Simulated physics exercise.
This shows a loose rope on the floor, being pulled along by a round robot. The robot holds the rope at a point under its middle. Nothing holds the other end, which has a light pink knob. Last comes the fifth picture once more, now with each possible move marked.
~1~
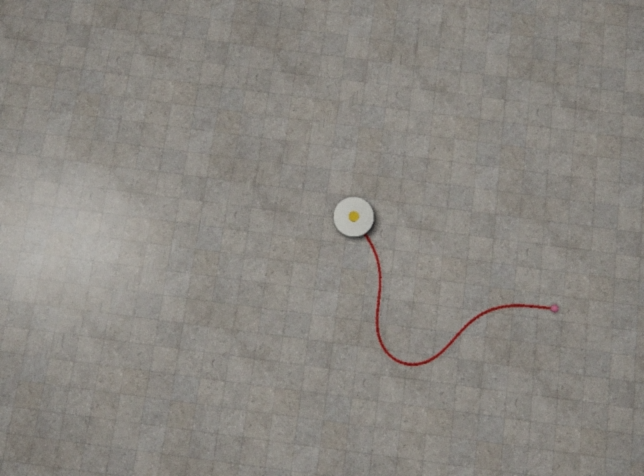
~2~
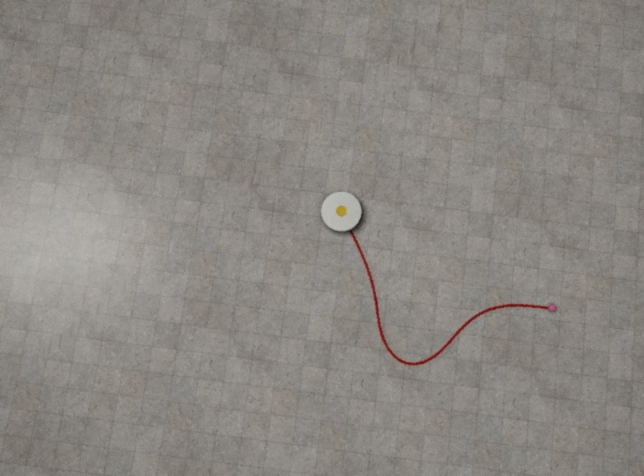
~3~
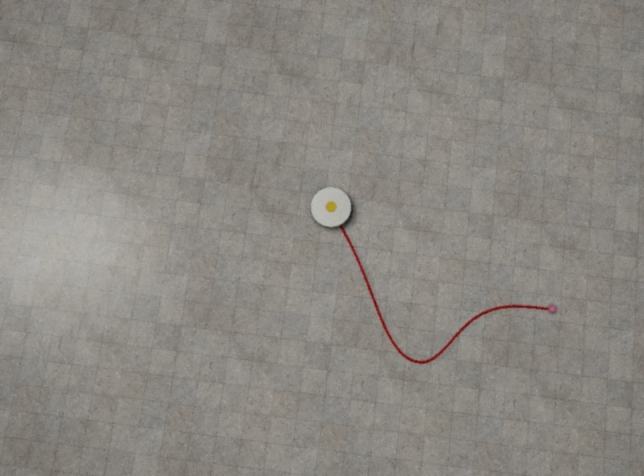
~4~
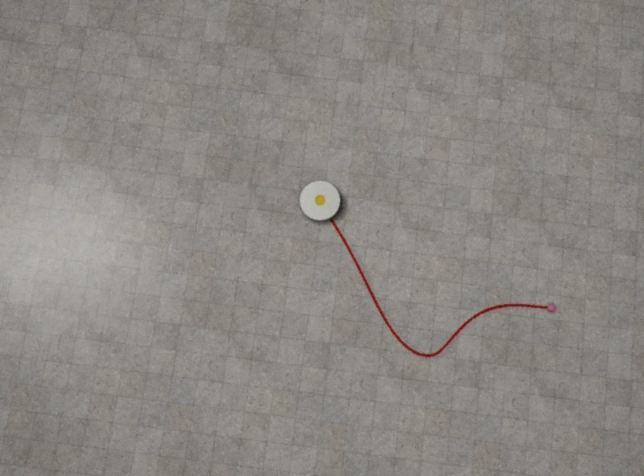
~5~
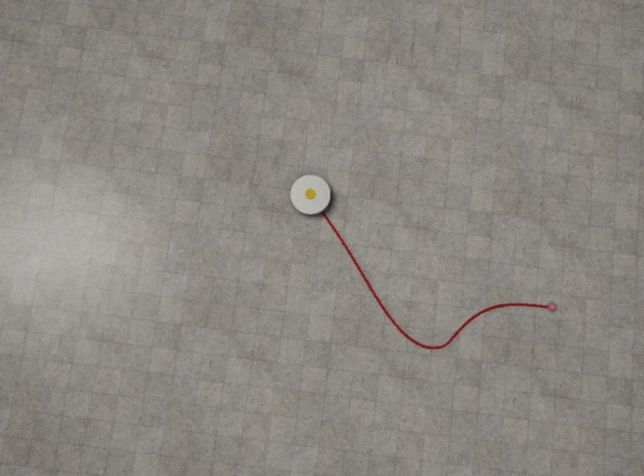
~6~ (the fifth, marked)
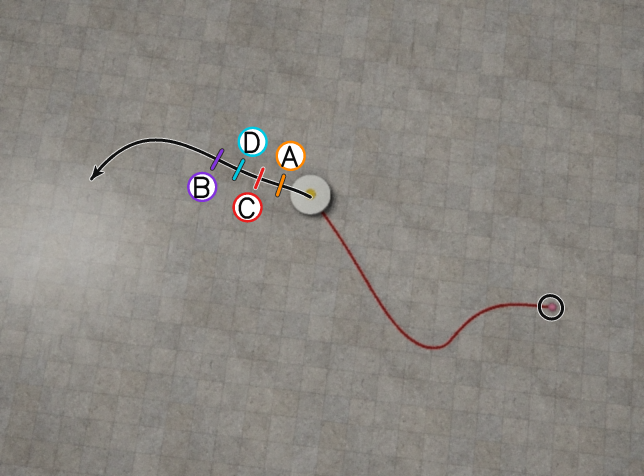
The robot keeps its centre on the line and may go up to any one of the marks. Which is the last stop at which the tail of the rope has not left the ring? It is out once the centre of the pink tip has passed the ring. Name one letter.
As far as tick C.
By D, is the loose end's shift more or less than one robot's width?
By then, less.
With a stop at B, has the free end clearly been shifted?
Yes.
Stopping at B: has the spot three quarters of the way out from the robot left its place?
Yes.
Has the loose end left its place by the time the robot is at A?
By then, no.
On the copy, A at (281, 185); B at (217, 159); C at (259, 178); D at (239, 170); the ring at (551, 307); the route from (311, 197) via (199, 151) to (91, 179).
On C. First, robot (293, 188), middle of the rope (401, 317), free end (552, 307).
Then, robot (274, 182), middle of the rope (395, 298), free end (552, 307).
Finally, robot (259, 177), middle of the rope (390, 280), free end (549, 307); the free end is still in its ring.
By contrast, A is safe but short; B drags the free end to (509, 305); D drags the free end to (532, 306).
